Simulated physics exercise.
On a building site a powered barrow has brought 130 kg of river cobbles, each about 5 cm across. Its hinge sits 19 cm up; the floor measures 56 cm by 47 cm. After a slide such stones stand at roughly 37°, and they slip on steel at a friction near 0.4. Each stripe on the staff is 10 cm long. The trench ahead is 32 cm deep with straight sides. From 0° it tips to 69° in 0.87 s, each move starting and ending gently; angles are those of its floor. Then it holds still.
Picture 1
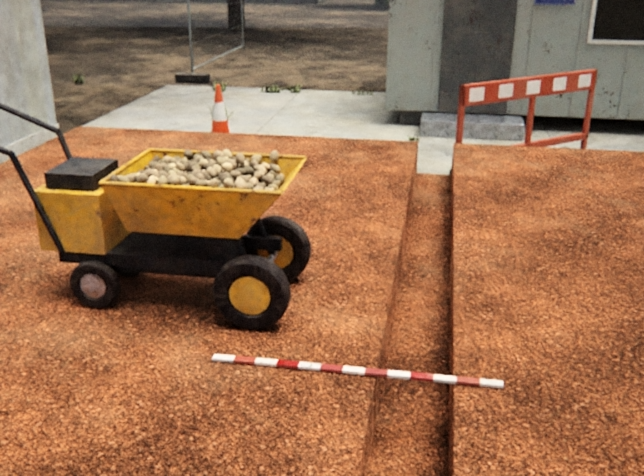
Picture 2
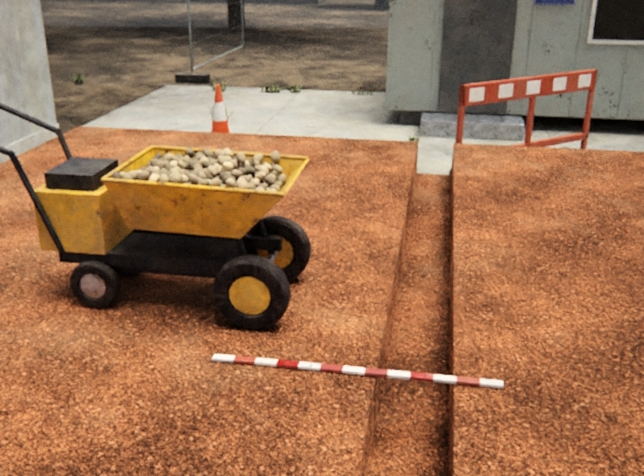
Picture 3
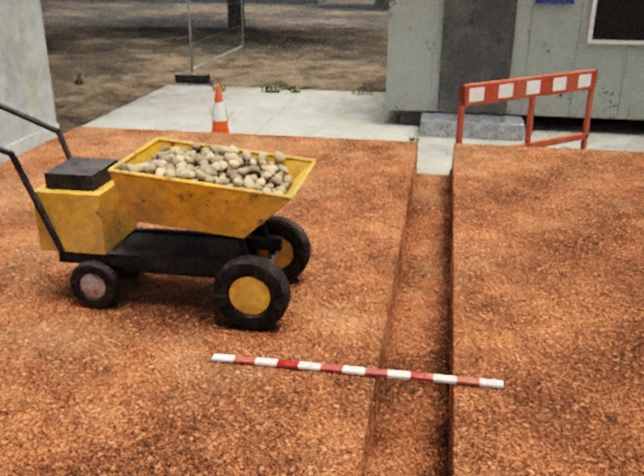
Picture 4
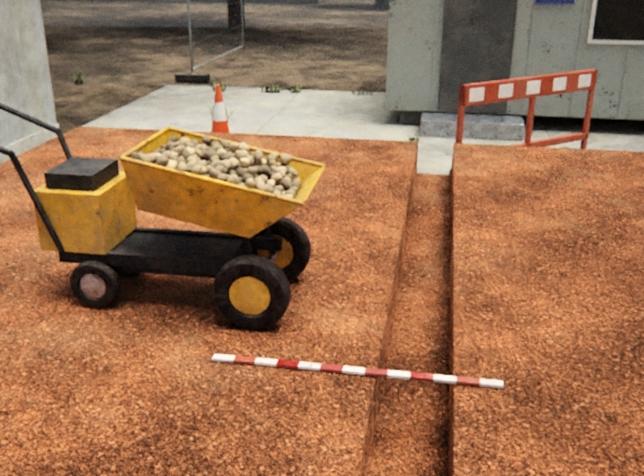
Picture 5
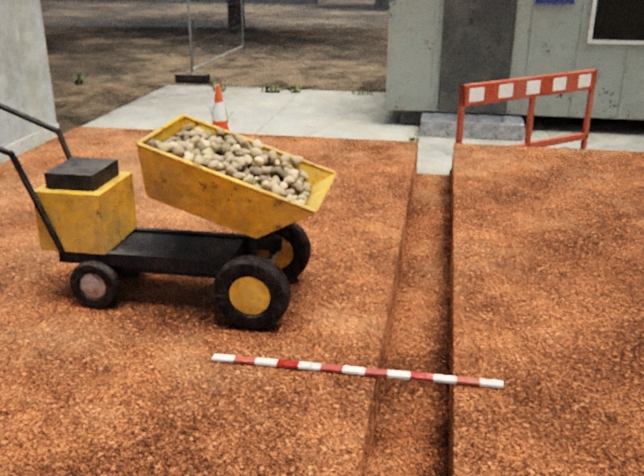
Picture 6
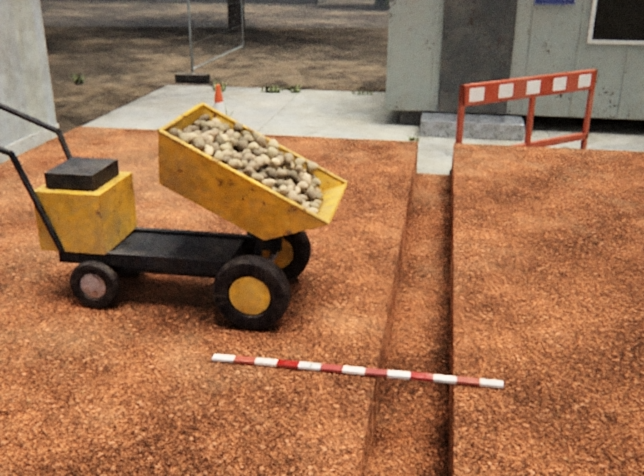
A yellow tray heaped with pale rounded stones sits level at first on a small wheeled barrow with black-and-yellow wheels, seen from slightly above on a building site. Around it are orange-brown gravel, a straight trench to the right, a red-and-white staff in front, and a cone and barrier behind. The tray's left end rises steadily, slanting it down rightward, while the barrow and camera stay still.
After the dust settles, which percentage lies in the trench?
Roughly 95 per cent ends in the trench.
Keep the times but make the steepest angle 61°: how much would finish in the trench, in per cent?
In that case some 90 per cent.
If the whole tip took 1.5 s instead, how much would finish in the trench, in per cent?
It would be near 100 per cent.
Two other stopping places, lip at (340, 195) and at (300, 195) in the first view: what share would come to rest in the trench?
About 35 and 80 per cent.
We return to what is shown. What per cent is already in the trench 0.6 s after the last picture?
About 40 per cent by then.
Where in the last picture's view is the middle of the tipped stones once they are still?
Near (420, 351).
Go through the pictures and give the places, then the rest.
The tray is at 0°, its lip at (281, 194); the top of the load is at (225, 159), in the first frame.
The tray is at 1°, its lip at (284, 195); the top of the load is at (226, 158), in the second frame.
Lip at (291, 198), floor tilted 5°, highest stones at (200, 155), in the third frame.
The tray is at 11°, its lip at (302, 203); the top of the load is at (191, 147), in the fourth frame.
Lip at (316, 212), floor tilted 19°, highest stones at (193, 136), in the fifth frame.
Lip at (329, 223), floor tilted 27°, highest stones at (204, 126), in the sixth frame.
Then, 0.3 s after the last picture the floor is at 58°, 100 % in the tray; the foremost stones are at (362, 235).
Then, 0.6 s after the last picture the floor is at 69°, 60 % in the tray, 2 % short of the trench, 38 % in the trench; the foremost stones are at (447, 331).
Then, 1.0 s after the last picture the floor is at 69°, 19 % in the tray, 2 % short of the trench, 74 % in the trench, 6 % past the trench; the foremost stones are at (546, 314).
Then, 2.9 s after the last picture the floor is at 69°, 0 % in the tray, 95 % in the trench, 5 % past the trench; the foremost stones are at (619, 318).
